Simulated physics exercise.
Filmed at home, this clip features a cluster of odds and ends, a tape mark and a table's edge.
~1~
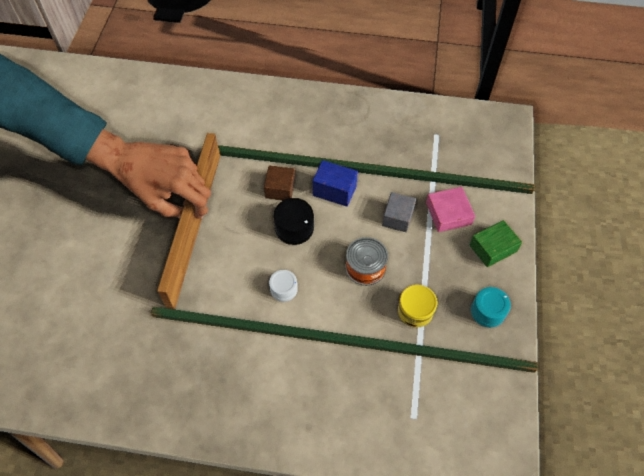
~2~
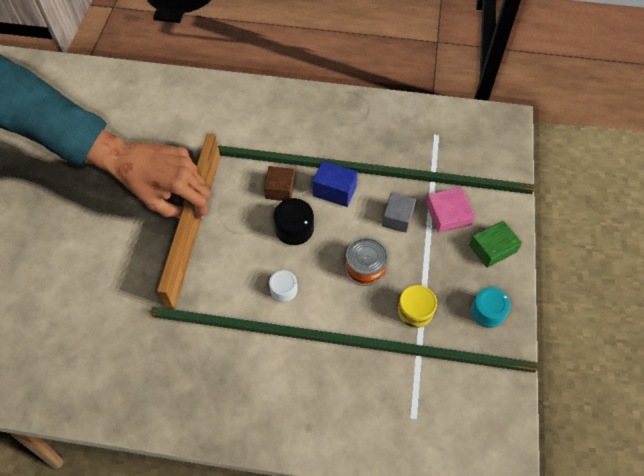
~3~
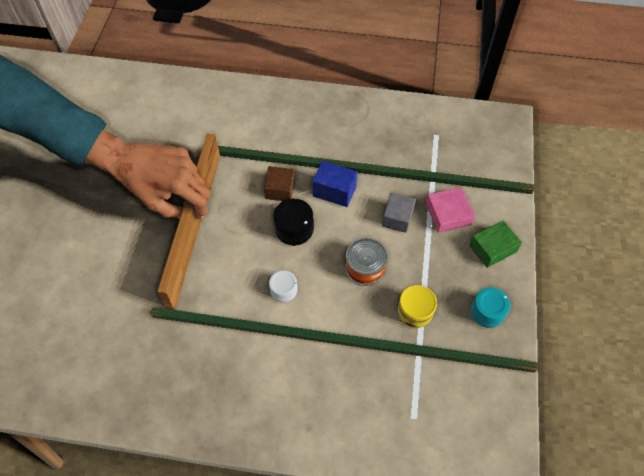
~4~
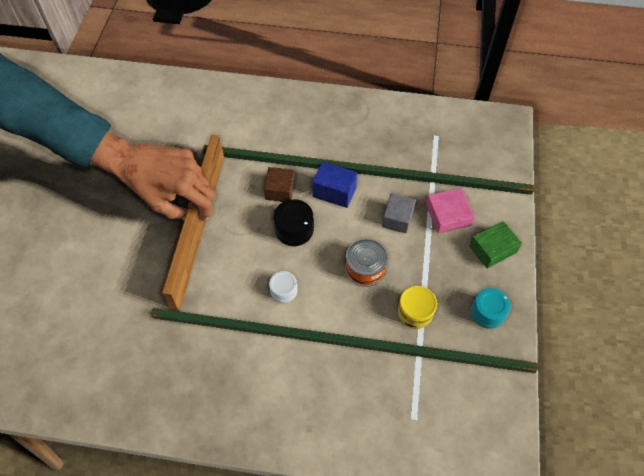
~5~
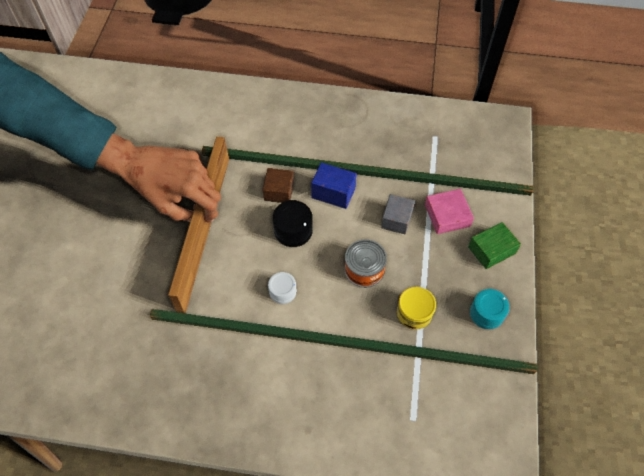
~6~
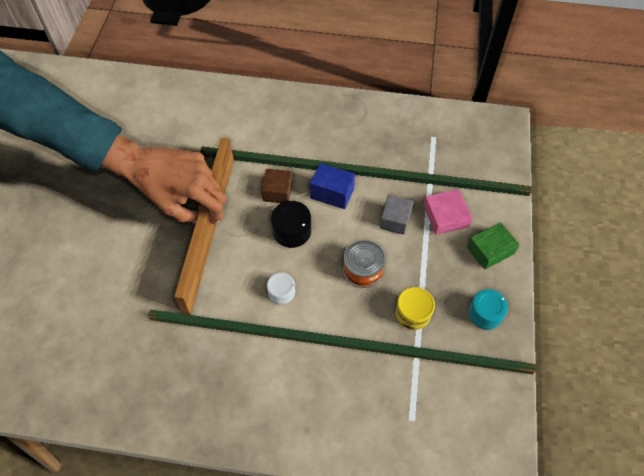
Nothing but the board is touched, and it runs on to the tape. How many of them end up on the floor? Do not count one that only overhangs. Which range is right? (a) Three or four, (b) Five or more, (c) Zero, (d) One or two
c, zero.
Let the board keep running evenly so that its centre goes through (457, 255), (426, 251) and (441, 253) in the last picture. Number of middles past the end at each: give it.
Per position: 1 / 0 / 0.
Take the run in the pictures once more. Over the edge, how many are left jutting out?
It totals 0.
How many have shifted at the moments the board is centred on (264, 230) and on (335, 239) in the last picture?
I count 1 first and 5 after.
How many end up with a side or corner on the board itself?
4 touch it.
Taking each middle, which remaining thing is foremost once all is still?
The pink block.
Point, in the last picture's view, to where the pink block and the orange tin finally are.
First at (513, 220); second at (444, 276).
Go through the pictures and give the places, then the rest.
Green block (495, 244); turquoise lid (490, 307); pink block (450, 210); board (192, 217); tape (427, 259), in the first picture.
Turquoise lid (490, 308); grey block (399, 213), in the second picture.
Pink block (450, 210); black lid (294, 222), in the third picture.
Green block (495, 244); white lid (284, 287), in the fourth picture.
Turquoise lid (489, 309); yellow tub (416, 308), in the fifth picture.
Green block (493, 246); turquoise lid (488, 310); pink block (447, 212); board (207, 222); tape (424, 261), in the sixth picture.
Soon after, none off yet; green block at rest near (493, 246); turquoise lid at rest near (488, 310); pink block at rest near (447, 212).
After that, none off yet; green block moving near (497, 250); turquoise lid at rest near (488, 310); pink block displaced about its own width near (481, 217).
In the end, the number that fall off is zero.
